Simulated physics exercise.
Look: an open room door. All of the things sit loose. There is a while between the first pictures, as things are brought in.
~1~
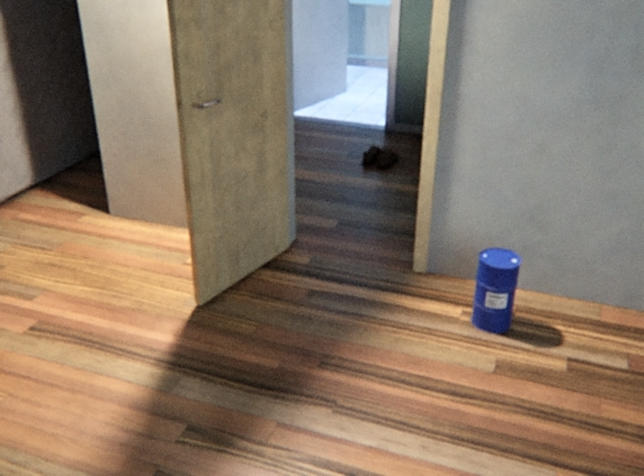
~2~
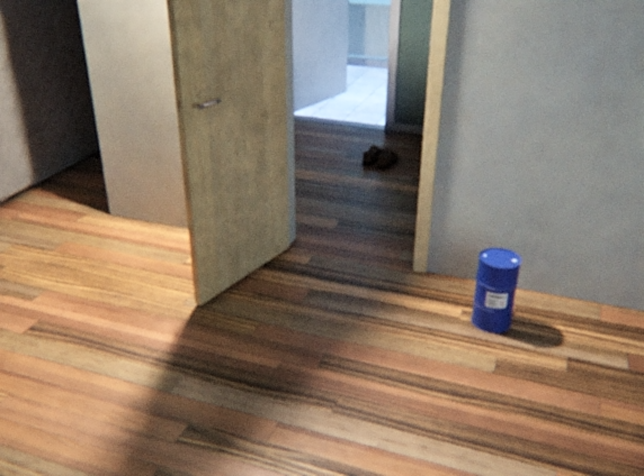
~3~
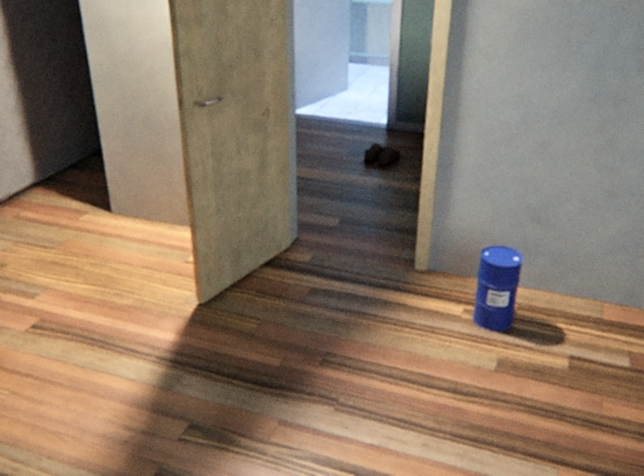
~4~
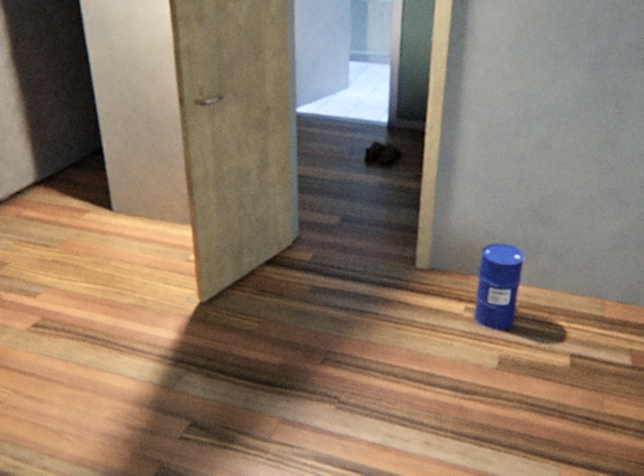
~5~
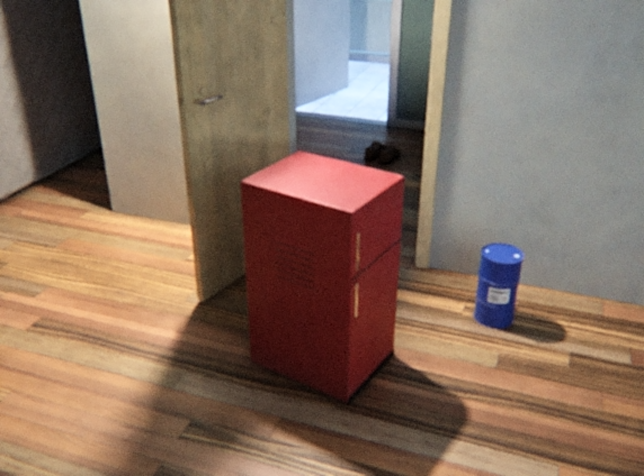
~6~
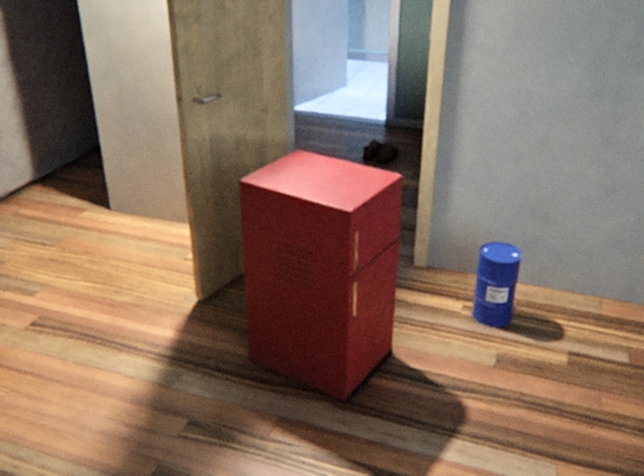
A red appliance appears on the wood floor in front of a wide-open door, partly blocking the doorway, after a stretch in which nothing moves; a blue canister stands still by the wall to the right.
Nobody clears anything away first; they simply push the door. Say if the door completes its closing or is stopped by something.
My guess is that the door will fill its doorway.
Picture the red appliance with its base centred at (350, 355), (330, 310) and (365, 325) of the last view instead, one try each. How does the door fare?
Try 1: Door ends up flush. Try 2: Door stays partly open. Try 3: Door stays partly open.
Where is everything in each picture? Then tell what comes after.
In the first frame, door wide open and still; blue canister (495, 290).
In the second frame, door wide open and still; blue canister (495, 290).
In the third frame, door wide open and still; blue canister (497, 289).
In the fourth frame, door wide open and still; blue canister (498, 287).
In the fifth frame, door wide open and still; blue canister (498, 286).
In the sixth frame, door wide open and still; red appliance (321, 274); blue canister (496, 285).
Then, 0.90 s on from there, door 69° open.
Then, 1.40 s on from there, door 32° open.
In the end, door 0° open; both unmoved. At the end, from the last picture's camera, red appliance near (321, 274).
